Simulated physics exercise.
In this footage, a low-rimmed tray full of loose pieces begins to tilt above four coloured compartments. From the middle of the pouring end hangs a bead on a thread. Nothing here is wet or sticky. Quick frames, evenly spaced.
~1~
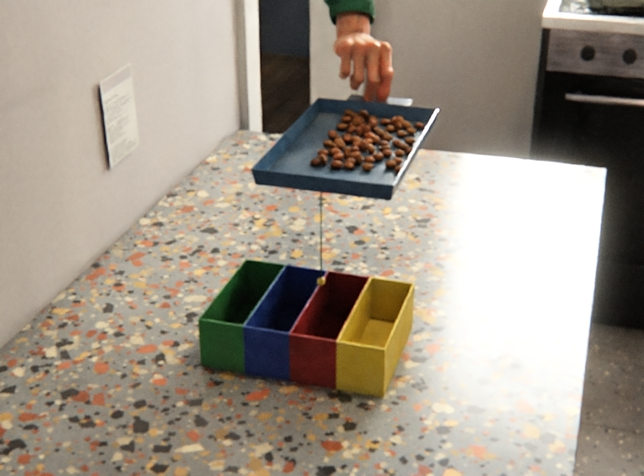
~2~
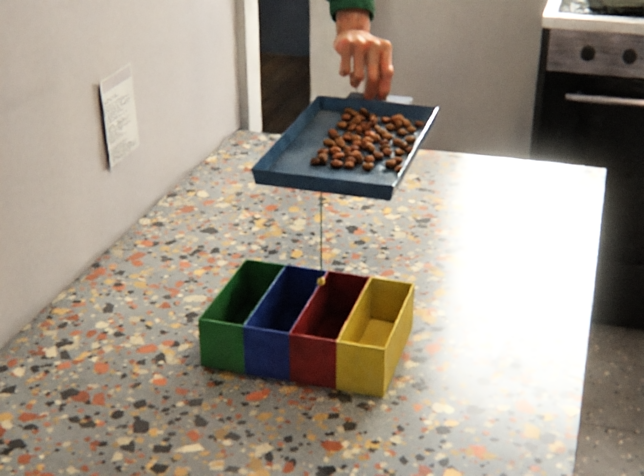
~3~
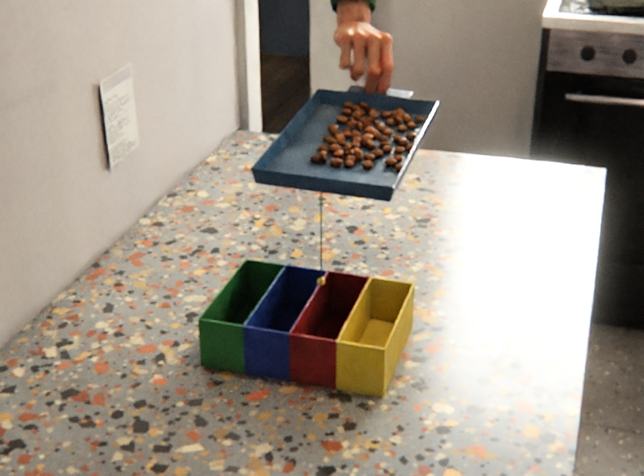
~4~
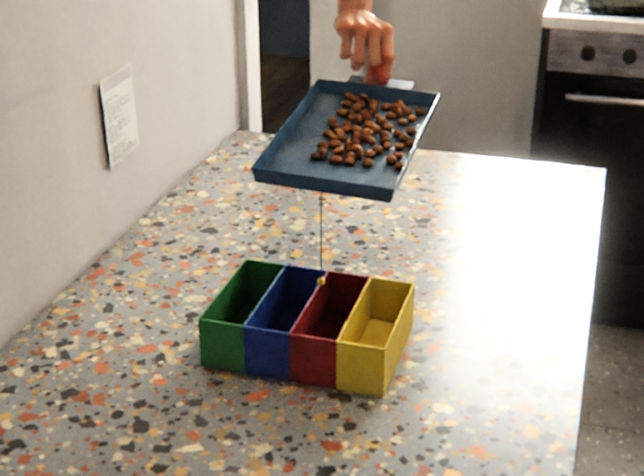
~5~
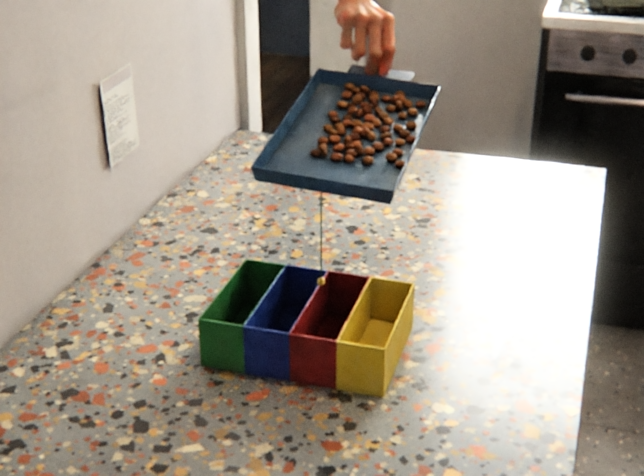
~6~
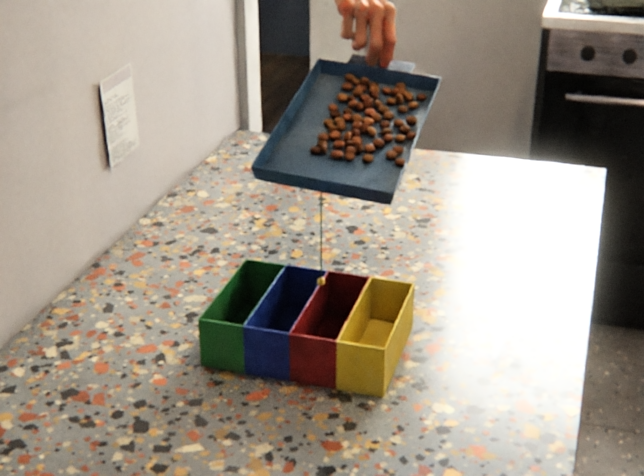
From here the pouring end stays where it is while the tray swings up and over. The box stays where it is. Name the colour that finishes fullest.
Yellow.
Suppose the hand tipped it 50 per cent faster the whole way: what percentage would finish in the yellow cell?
Close to 60 in a hundred.
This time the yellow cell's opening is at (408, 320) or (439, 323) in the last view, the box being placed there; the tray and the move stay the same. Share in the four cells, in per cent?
Near 100 % and 100 %.
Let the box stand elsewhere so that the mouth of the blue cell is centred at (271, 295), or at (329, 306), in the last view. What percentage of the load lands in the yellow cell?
It comes to near 60 per cent the first time and near 10 per cent the second time.
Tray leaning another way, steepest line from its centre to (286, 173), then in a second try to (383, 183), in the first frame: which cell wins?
First the green one, then yellow.
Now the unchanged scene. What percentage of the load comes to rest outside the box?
Close to 10 percent, I reckon.
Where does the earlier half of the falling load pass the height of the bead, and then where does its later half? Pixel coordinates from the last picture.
Around (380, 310) first; around (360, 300) second.
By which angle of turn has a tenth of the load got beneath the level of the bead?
Approx. 80° from level.
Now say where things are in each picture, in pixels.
Corners of the pouring end at (255, 168) and (391, 184), level; middle of the load at (356, 140), bits of dog kibble; bead on its thread at (321, 282); green cell at (222, 341); blue cell at (267, 349); red cell at (313, 357); yellow cell at (361, 364), in the first frame.
Corners of the pouring end at (255, 168) and (391, 184), level; middle of the load at (356, 139), in the second frame.
Corners of the pouring end at (255, 167) and (391, 185), tipped barely, lowest at the right corner; middle of the load at (356, 135), in the third frame.
Corners of the pouring end at (255, 166) and (391, 187), tipped a little, lowest at the right corner; middle of the load at (357, 130), in the fourth frame.
Corners of the pouring end at (255, 166) and (391, 189), tipped a little, lowest at the right corner; middle of the load at (357, 124), in the fifth frame.
Corners of the pouring end at (255, 165) and (391, 191), tipped a little, lowest at the right corner; middle of the load at (368, 122); green cell at (222, 341); blue cell at (267, 349); red cell at (313, 357); yellow cell at (361, 364), in the sixth frame.
Soon after the last picture, tray tipped steeply; all on the tray.
A little later, tray tipped right over; most on the tray; a small part in the yellow cell; a stray few in the red cell; a small part falling or outside the box.
Later still, tray tipped past a quarter turn; about two thirds in the yellow cell; about a quarter in the red cell; a stray few in the blue cell; a small part falling or outside the box.
At rest, tray tipped past a quarter turn; about two thirds in the yellow cell; about a quarter in the red cell; a stray few in the blue cell; none in the green cell; a small part outside the box.
